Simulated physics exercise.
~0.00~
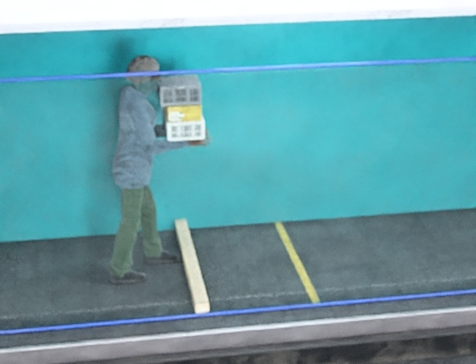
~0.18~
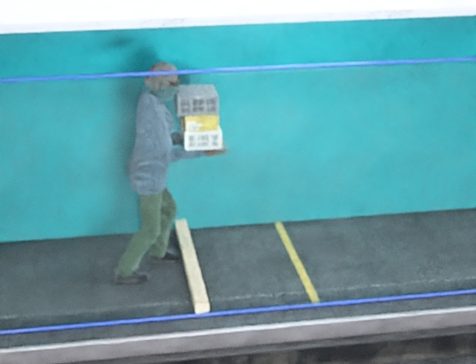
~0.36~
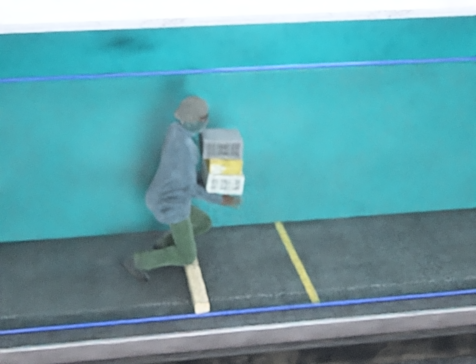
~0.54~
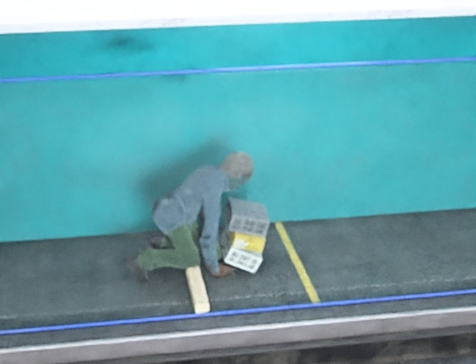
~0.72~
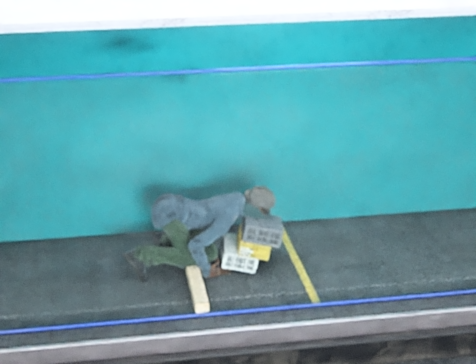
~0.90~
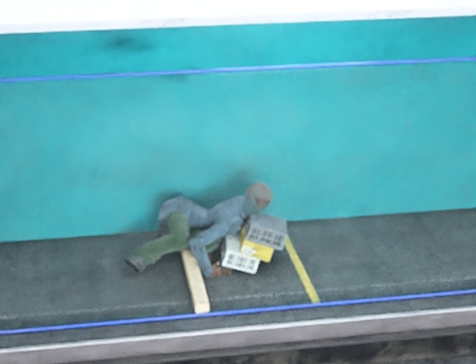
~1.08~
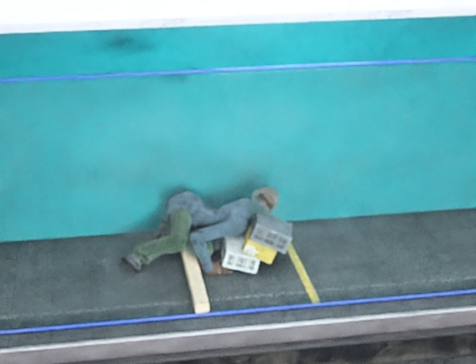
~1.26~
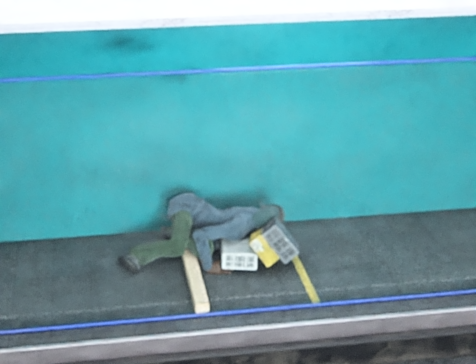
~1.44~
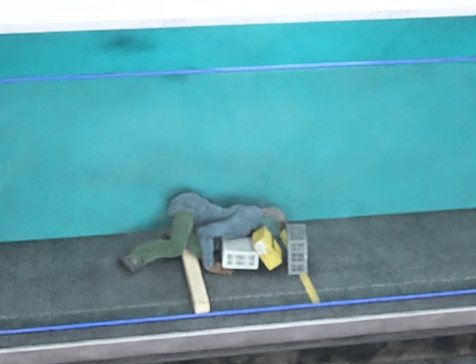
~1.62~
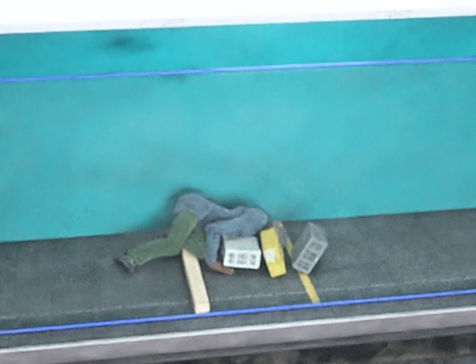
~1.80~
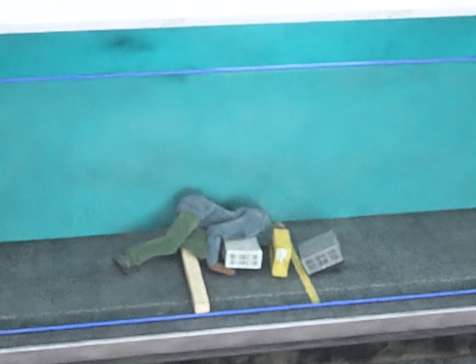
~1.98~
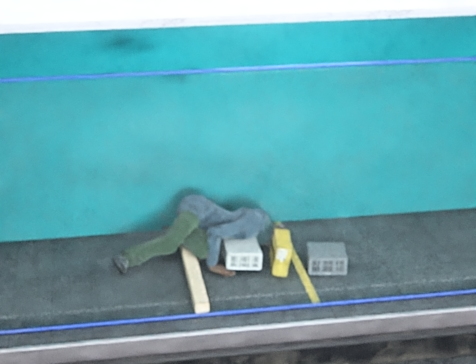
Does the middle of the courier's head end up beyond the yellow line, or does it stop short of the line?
It stops short of the yellow line. The courier ends up slumped over the rail with the head down behind the boxes, on the near side of the line.
